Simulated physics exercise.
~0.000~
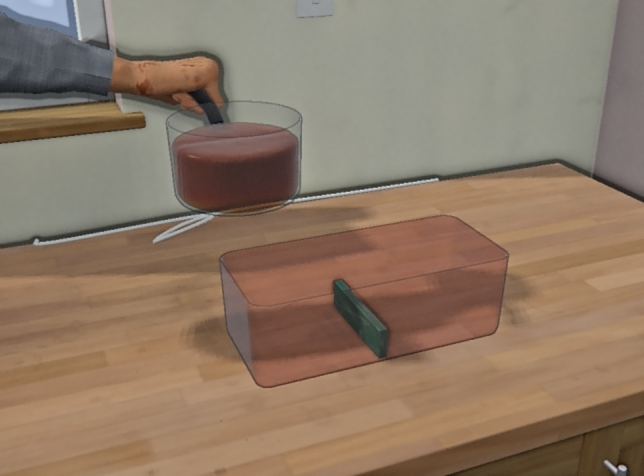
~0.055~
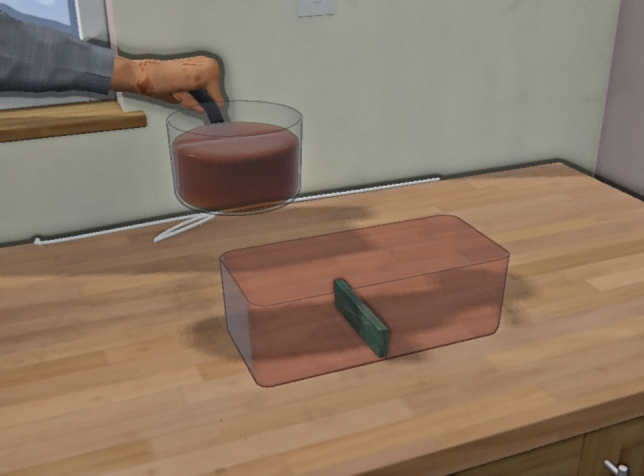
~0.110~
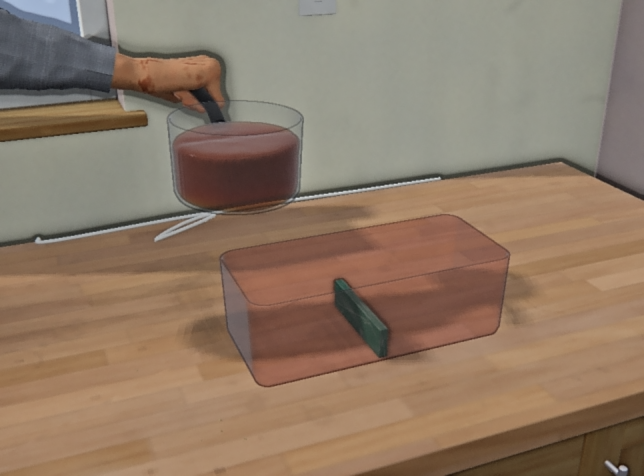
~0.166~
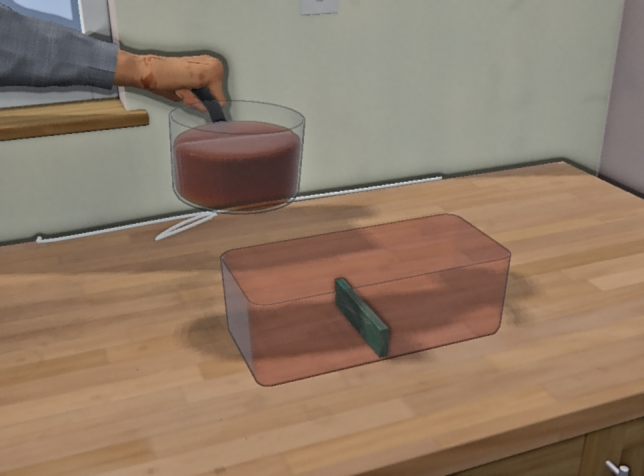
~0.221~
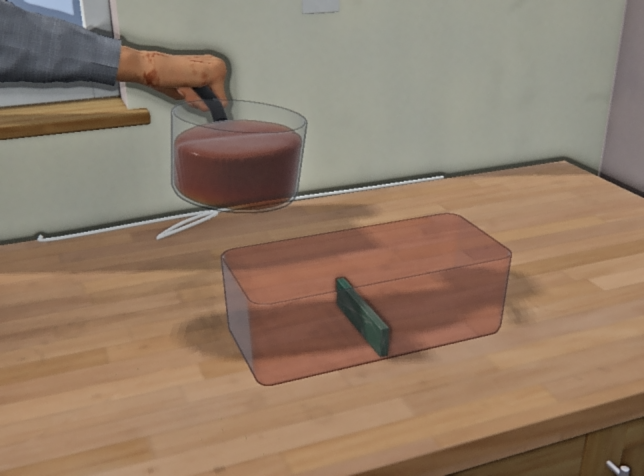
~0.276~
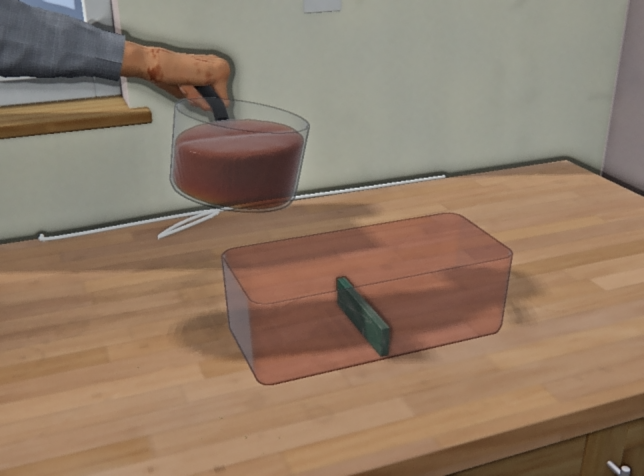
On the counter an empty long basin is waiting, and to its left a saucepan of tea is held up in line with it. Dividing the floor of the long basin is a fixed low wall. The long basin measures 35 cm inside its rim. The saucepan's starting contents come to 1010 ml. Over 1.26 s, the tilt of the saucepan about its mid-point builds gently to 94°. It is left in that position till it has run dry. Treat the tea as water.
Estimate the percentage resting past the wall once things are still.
I would say roughly 47 percent.
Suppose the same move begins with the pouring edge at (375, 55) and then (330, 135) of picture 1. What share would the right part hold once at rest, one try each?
In turn about 90 and 75 per cent.
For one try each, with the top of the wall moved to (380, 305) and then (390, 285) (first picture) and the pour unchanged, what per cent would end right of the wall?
It comes to 15 per cent, and then 0 per cent.
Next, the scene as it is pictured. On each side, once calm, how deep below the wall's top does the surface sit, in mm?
Left about 18 mm, right about 22 mm.
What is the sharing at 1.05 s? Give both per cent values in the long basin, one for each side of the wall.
Near 18 on the left, 40 on the right.
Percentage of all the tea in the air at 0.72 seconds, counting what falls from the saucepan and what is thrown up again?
Roughly 20 percent.
After 0.72 s the tilt is 58° and 77 per cent is still to pour, 3 is left of the wall and 0 right of it.
After 1.05 s the tilt is 88° and 25 per cent is still to pour, 18 is left of the wall and 40 right of it.
After 1.39 s the tilt is 94° and 5 per cent is still to pour, 44 is left of the wall and 46 right of it.
After 1.76 s the tilt is 94° and 1 per cent is still to pour, 51 is left of the wall and 47 right of it.
In the end 52 per cent lies left of the wall, 47 right of it and 1 outside.
